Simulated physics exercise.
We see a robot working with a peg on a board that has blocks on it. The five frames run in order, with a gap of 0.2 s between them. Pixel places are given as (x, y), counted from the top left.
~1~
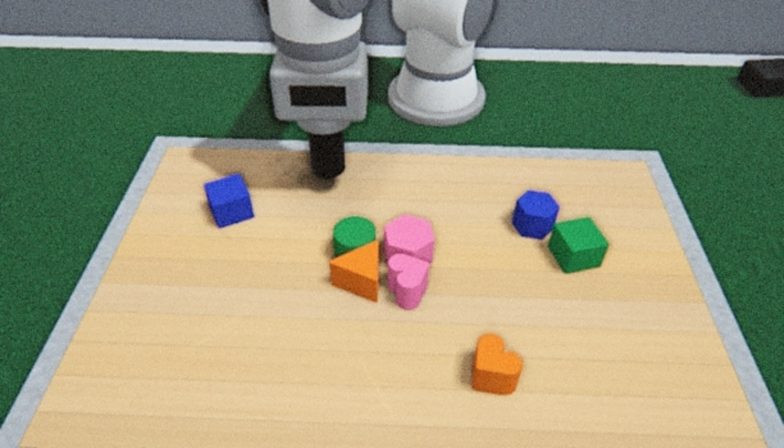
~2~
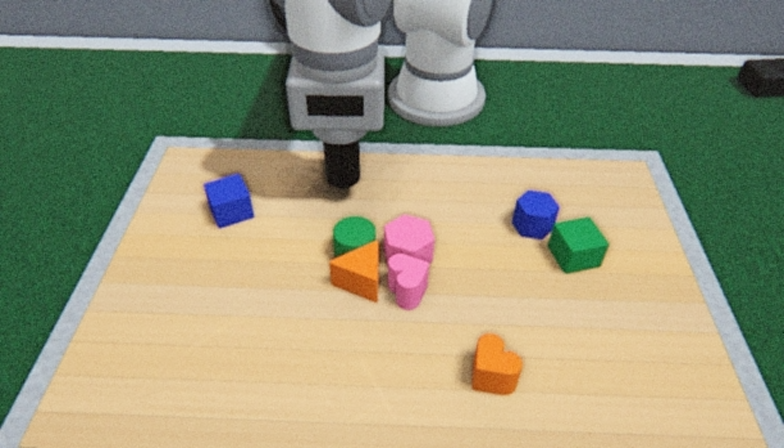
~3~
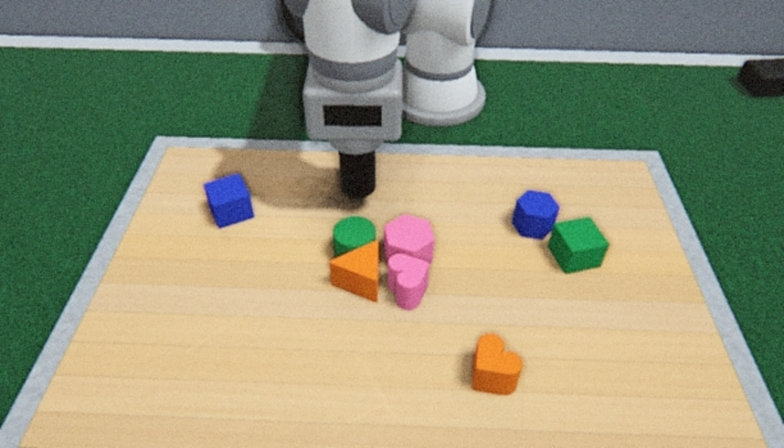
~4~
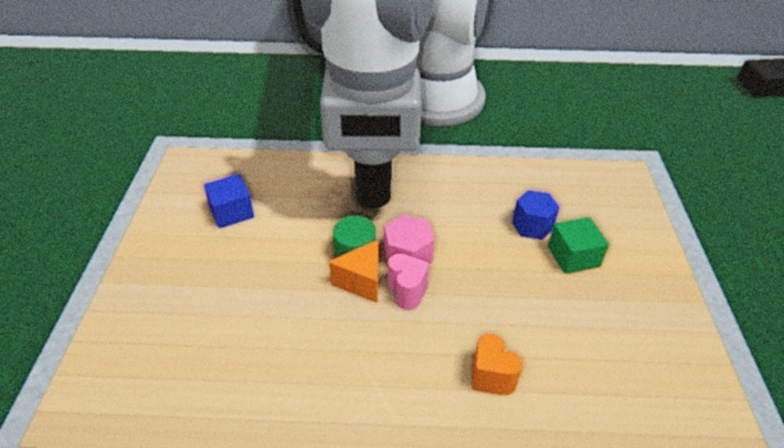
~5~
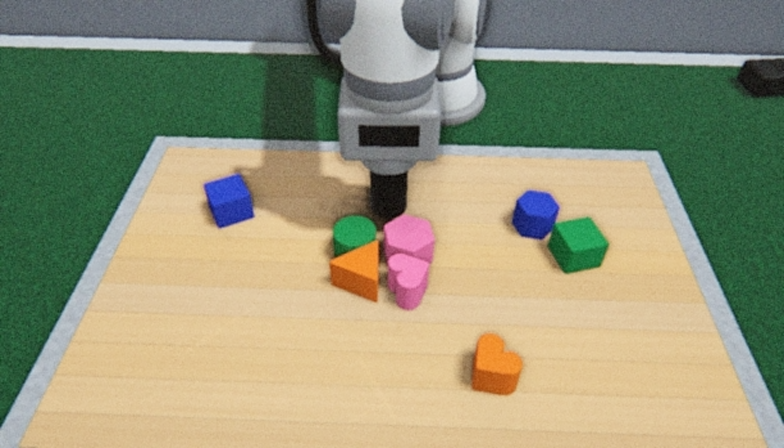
A white and grey robot arm with a black peg stands at the far edge of a light wooden board on a green surface, seen from above at an angle. A blue cube sits left, green, orange and pink blocks cluster centrally, blue and green blocks lie right, and an orange heart is nearer. The peg glides right and nearer to the cluster; the blocks and camera stay still.
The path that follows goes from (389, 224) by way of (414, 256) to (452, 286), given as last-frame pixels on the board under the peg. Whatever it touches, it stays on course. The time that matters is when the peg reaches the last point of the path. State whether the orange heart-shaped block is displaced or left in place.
At the end, its place is the same.
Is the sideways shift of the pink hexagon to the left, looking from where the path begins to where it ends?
No, that is not how it ends up.
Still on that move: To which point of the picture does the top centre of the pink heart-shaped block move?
It should be at about (406, 305).
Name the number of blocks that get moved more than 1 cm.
It will shift two blocks.
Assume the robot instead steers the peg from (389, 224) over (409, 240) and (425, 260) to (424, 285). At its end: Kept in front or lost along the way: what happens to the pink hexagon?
Still leading.
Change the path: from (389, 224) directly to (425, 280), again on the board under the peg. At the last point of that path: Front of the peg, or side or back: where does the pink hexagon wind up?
The peg should keep driving it forward.
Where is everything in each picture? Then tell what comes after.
In the first frame, peg tip (329, 168); block tops, pink heart-shaped block (408, 268); pink hexagon (409, 232); orange heart-shaped block (496, 355).
In the second frame, peg (343, 178); blocks unchanged.
In the third frame, peg (358, 187); blocks unchanged.
In the fourth frame, peg (373, 197); blocks unchanged.
In the fifth frame, peg (389, 207); pink heart-shaped block (408, 268); pink hexagon (409, 232); orange heart-shaped block (496, 355).
The first path, step by step. One third of the way, peg (405, 229); pink heart-shaped block (409, 284); pink hexagon (421, 253), turned 10° clockwise.
Two thirds of the way, peg (427, 250); pink heart-shaped block (407, 302), turned 30° clockwise; pink hexagon (436, 277), turned 35° clockwise.
At the end, peg (455, 269); pink heart-shaped block (406, 305), turned 40° clockwise; pink hexagon (453, 300), turned 60° clockwise; orange heart-shaped block in place.
